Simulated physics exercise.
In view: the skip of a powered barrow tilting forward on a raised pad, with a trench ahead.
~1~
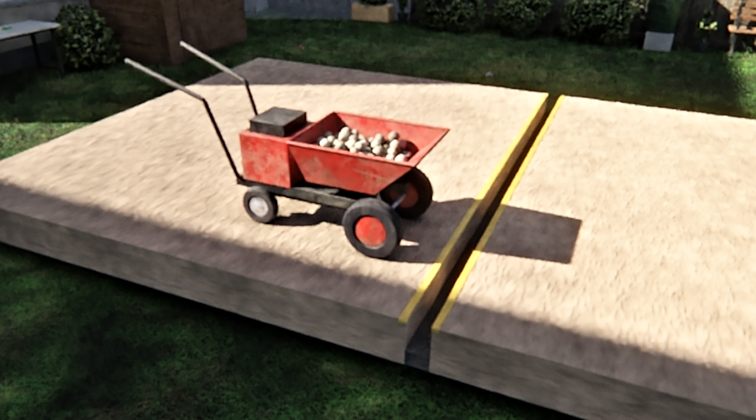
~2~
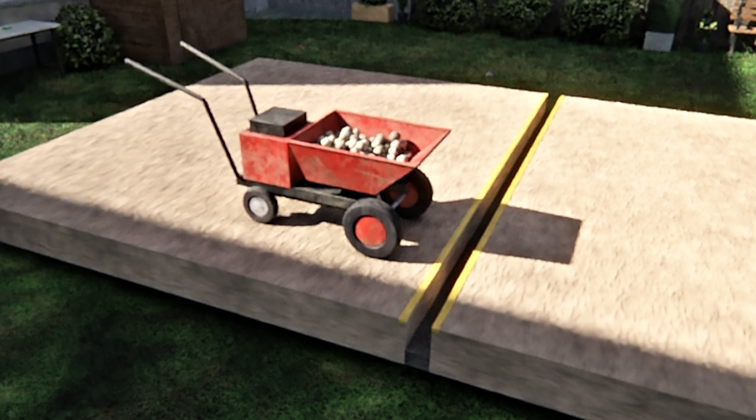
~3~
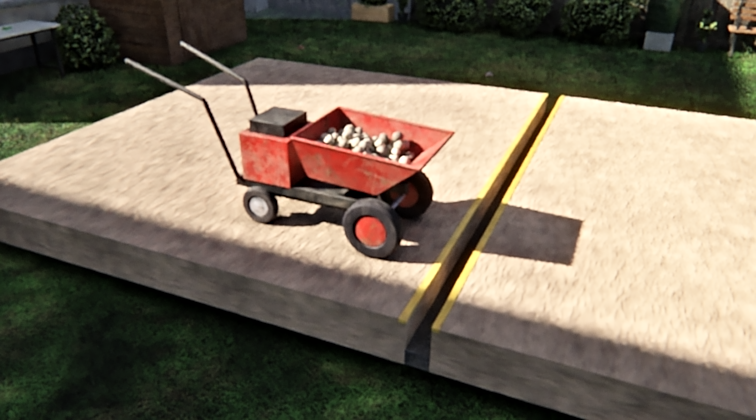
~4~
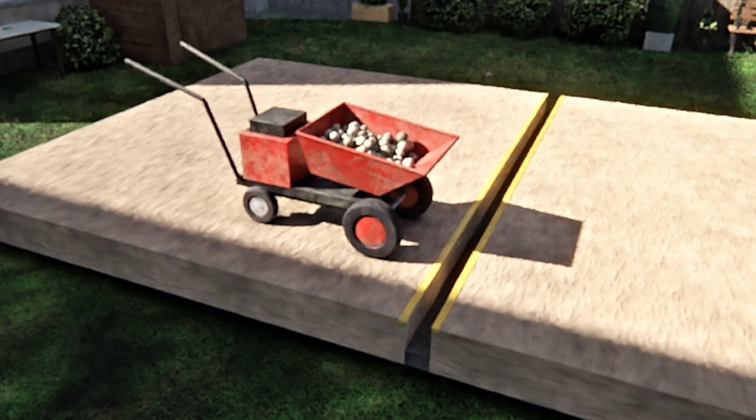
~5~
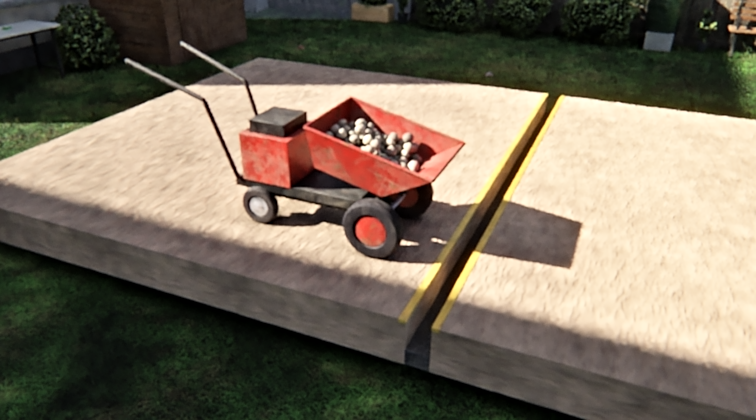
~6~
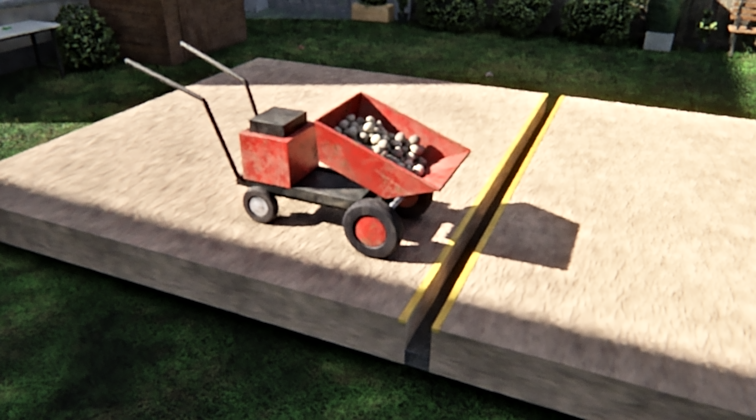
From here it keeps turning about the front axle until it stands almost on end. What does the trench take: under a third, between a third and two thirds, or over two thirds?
It catches less than a third.
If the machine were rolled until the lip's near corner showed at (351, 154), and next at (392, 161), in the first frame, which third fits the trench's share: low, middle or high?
At the first place less than a third, at the second in the middle band.
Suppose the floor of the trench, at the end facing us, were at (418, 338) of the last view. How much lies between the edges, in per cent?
Some 0 per cent.
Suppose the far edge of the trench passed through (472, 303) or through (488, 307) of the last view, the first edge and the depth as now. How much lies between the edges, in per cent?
In turn 70 and 100 in a hundred.
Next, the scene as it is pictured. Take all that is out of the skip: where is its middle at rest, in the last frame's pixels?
Near (501, 255).
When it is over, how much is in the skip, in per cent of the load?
It comes to 40 per cent or so.
Just after the last frame, skip tipped steeply; every one in the skip.
A moment on, skip tipped right over; roughly half in the skip; just a few in or heaped over the trench; roughly a third beyond it.
Further on, skip tipped right over; roughly a third in the skip; just a few in or heaped over the trench; roughly half beyond it.
When it is over, skip tipped right over; roughly a third in the skip; just a few in or heaped over the trench; roughly half beyond it.
